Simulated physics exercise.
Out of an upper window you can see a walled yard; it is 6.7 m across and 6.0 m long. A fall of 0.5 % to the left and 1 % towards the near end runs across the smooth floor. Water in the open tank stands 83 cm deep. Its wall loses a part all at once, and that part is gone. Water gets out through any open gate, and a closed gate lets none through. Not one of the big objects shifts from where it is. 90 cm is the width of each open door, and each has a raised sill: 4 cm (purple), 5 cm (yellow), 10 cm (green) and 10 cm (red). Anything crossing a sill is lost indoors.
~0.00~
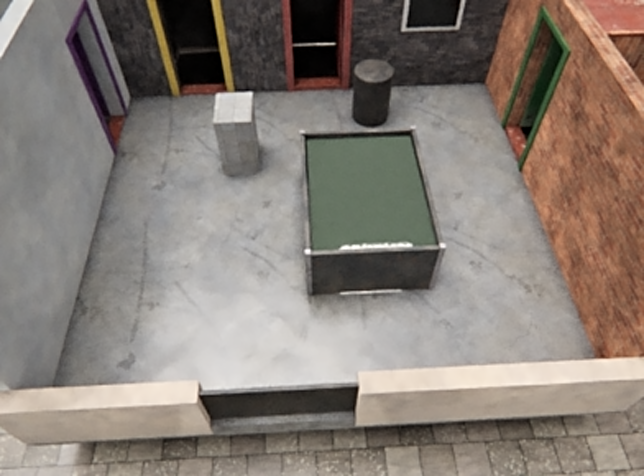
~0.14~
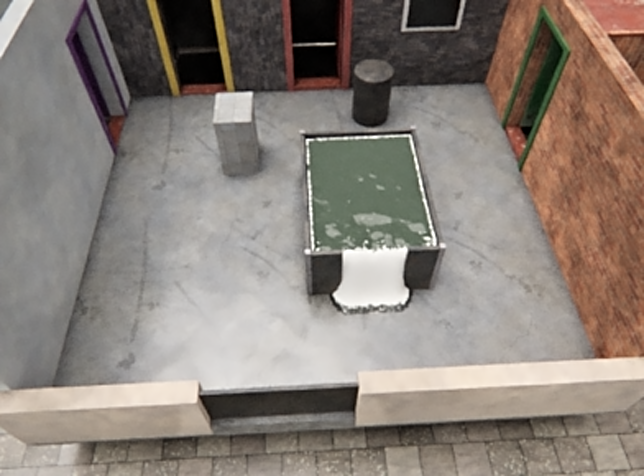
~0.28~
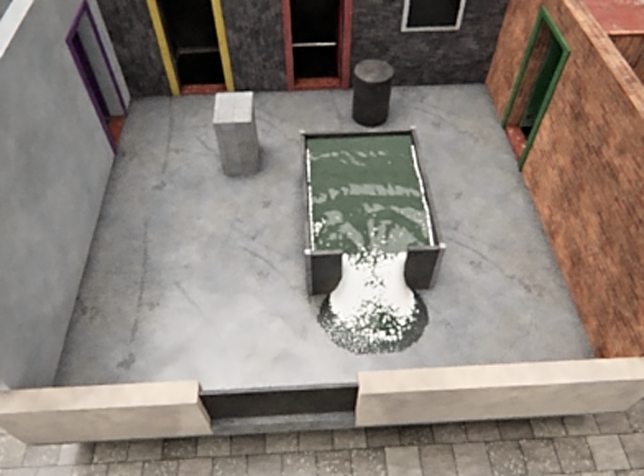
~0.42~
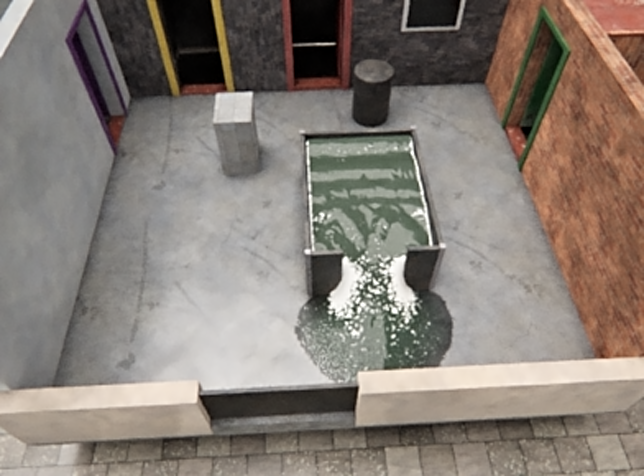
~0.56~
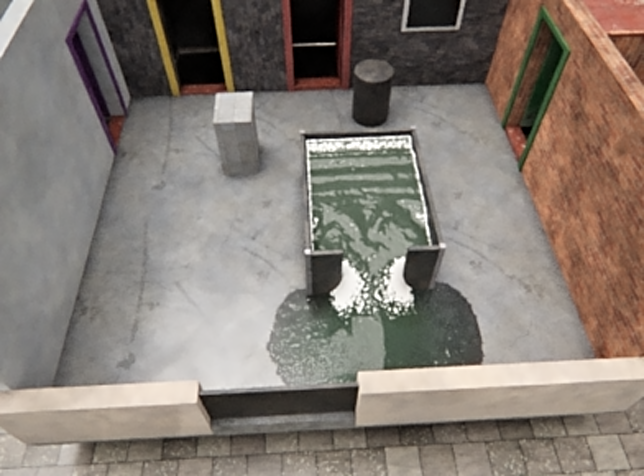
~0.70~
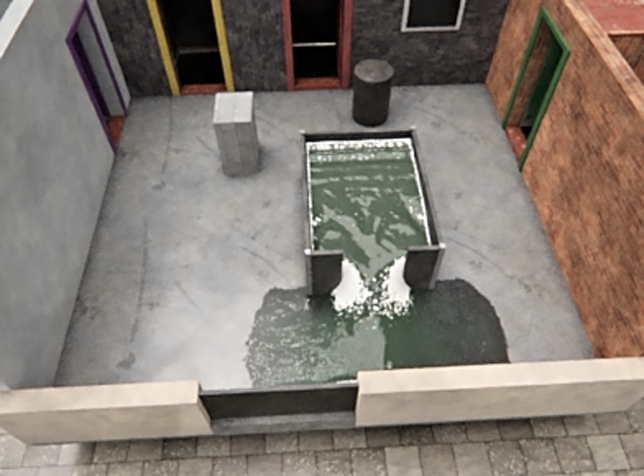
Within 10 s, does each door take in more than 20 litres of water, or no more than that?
At the end, purple door: Beyond the allowance, yellow door: Beyond the allowance, green door: Within the allowance, red door: Within the allowance.
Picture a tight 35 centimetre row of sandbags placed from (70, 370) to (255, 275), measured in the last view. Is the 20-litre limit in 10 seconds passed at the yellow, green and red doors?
Then the yellow door is short of it, the green door short of it, the red door short of it.
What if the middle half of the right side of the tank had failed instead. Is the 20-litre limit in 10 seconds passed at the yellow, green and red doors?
Compared with the limit, yellow is lower, green is higher and red is lower.
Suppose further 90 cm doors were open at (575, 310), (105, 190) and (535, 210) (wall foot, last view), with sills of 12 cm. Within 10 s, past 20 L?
Note, doorways in listed order: Goes beyond, stays short, stays short.
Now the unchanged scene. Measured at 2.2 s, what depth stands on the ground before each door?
Measured in centimetres, the purple door gives 0, the yellow door 0, the green door 0 and the red door 0.
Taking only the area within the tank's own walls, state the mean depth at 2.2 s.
Roughly 42 centimetres.
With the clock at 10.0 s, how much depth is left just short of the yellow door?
Roughly 6.0 centimetres.
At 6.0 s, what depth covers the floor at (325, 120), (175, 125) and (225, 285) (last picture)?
First spot near 2 cm, second near 4 cm, third near 1 cm.
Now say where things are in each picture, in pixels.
Still water, 83 cm deep, in the open tank at (366, 189), in the first picture.
The front is at (405, 299), 0.5 m from the gap at (371, 277); 0.2 m2 of floor is under water; 83 cm left at the back of the open tank, in the second picture.
Water pours out at (371, 277) and has run 0.9 m, to (399, 344); typically 12 cm deep outside, 83 cm at the open tank's back, in the third picture.
The front is at a hidden place, 1.5 m from the gap at (371, 277); 2.0 m2 of floor is under water; 81 cm left at the back of the open tank, in the fourth picture.
The front is at a hidden place, 1.8 m from the gap at (371, 277); 3.2 m2 of floor is under water; 72 cm left at the back of the open tank, in the fifth picture.
The front is at a hidden place, 2.1 m from the gap at (371, 277); 3.9 m2 of floor is under water; 70 cm left at the back of the open tank, in the sixth picture.
After 1.4 s water covers 15 % of the floor and is deepest (50 cm) near (380, 382); purple door not reached, yellow door not reached, green door not reached, red door not reached.
After 2.2 s water covers 30 % of the floor and is deepest (42 cm) near (604, 384); purple door not reached, yellow door not reached, green door not reached, red door not reached.
After 3.5 s water covers 55 % of the floor and is deepest (30 cm) near (382, 396); purple door not reached, yellow door not reached, green door 4 cm at the sill, 0 L in, red door not reached.
After 6.0 s water covers 85 % of the floor and is deepest (17 cm) near (61, 414); purple door 4 cm at the sill, 0 L in, yellow door 10 cm at the sill, 8 L in, green door 4 cm at the sill, 0 L in, red door 3 cm at the sill, 0 L in.
After 10.0 s water covers 100 % of the floor and is deepest (12 cm) near (320, 172); purple door 9 cm at the sill, 39 L in, yellow door 6 cm at the sill, 50 L in, green door 8 cm at the sill, 0 L in, red door 6 cm at the sill, 0 L in.
